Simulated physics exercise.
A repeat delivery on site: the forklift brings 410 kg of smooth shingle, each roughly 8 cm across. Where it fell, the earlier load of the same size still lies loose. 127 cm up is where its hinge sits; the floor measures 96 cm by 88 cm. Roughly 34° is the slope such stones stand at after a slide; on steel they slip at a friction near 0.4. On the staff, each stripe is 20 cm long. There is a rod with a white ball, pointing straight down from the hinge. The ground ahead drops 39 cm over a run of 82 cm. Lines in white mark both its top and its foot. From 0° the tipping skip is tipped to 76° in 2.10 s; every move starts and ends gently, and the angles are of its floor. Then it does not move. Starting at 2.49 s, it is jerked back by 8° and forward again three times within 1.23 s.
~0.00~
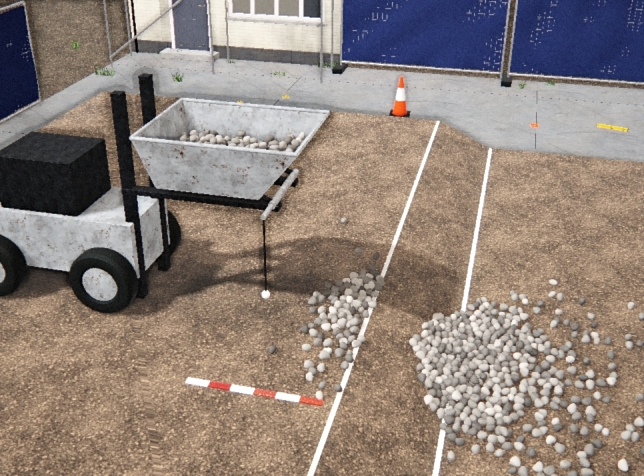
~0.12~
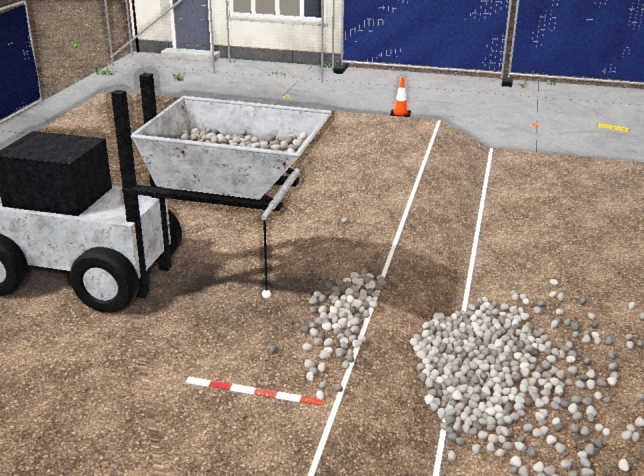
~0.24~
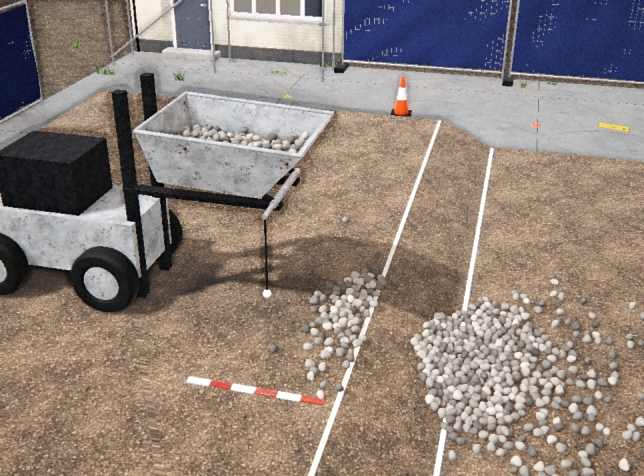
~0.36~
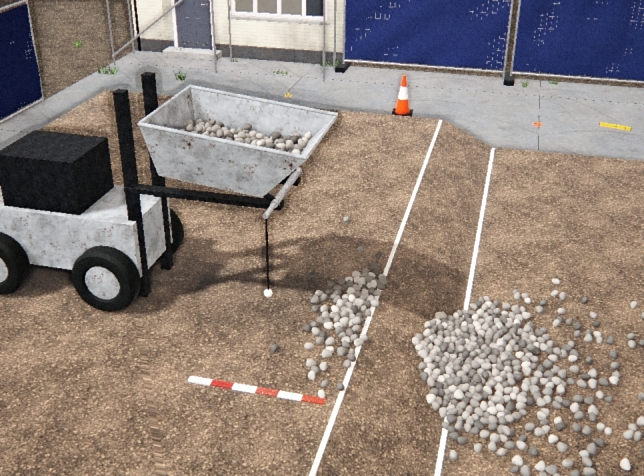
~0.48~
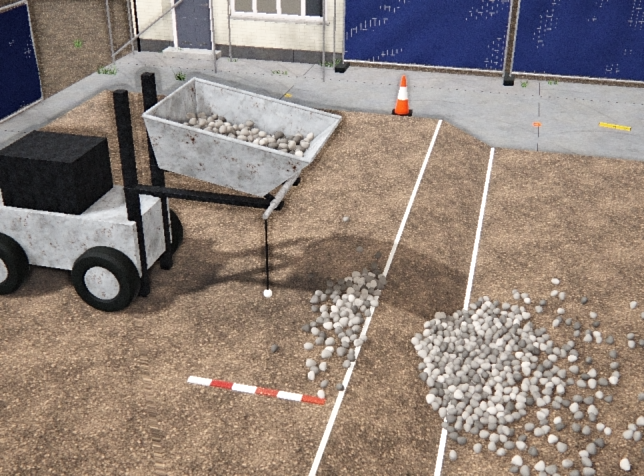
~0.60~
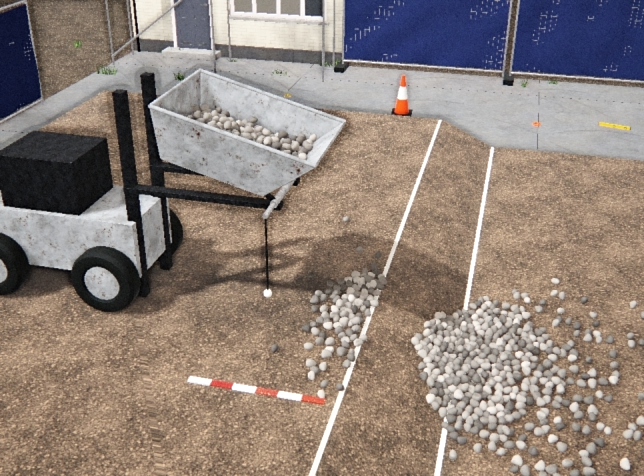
On a patch of brown ground, a forklift's grey skip of stones gradually tilts to the right.
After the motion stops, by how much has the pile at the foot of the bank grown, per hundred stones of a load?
I would say it grows by roughly 68 per cent of a load.
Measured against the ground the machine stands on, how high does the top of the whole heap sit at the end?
About 12 cm above it.
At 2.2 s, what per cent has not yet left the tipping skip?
Roughly 35 per cent remains inside.
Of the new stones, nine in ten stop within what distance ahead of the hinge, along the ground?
That's roughly 230 cm.
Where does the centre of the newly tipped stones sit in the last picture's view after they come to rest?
Around (465, 349).
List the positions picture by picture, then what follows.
The first frame shows lip at (297, 155), floor tilted 0°, highest stones at (236, 141). The earlier load is highest near (355, 299), 9 cm above ground level, 30 % on the top or the slope, 68 % at the foot of the bank.
The second frame shows lip at (299, 155), floor tilted 1°, highest stones at (237, 140); the stones move at 0.1 m/s on average.
The third frame shows lip at (302, 156), floor tilted 3°, highest stones at (239, 138); the stones move at 0.2 m/s on average.
The fourth frame shows lip at (307, 158), floor tilted 6°, highest stones at (208, 130); the stones move at 0.3 m/s on average.
The fifth frame shows lip at (311, 162), floor tilted 10°, highest stones at (203, 124); the stones move at 0.4 m/s on average.
In the sixth frame, the tipping skip is at 15°, its lip at (315, 166); the top of the load is at (203, 115); the stones move at 0.5 m/s on average.
After 1.6 s the floor is at 64°; in per cent of one load, 100 in the tipping skip, 30 on the top or the slope, 68 at the foot of the bank; the foremost stones are past the picture's edge.
After 2.2 s the floor is at 76°; in per cent of one load, 36 in the tipping skip, 94 on the top or the slope, 69 at the foot of the bank; the foremost stones are past the picture's edge.
After 4.2 s the floor is at 76°; in per cent of one load, 0 in the tipping skip, 63 on the top or the slope, 136 at the foot of the bank; the foremost stones are past the picture's edge.
After 6.8 s the floor is at 76°; in per cent of one load, 0 in the tipping skip, 63 on the top or the slope, 136 at the foot of the bank; the foremost stones are past the picture's edge. Net gain at the foot of the bank, 68.
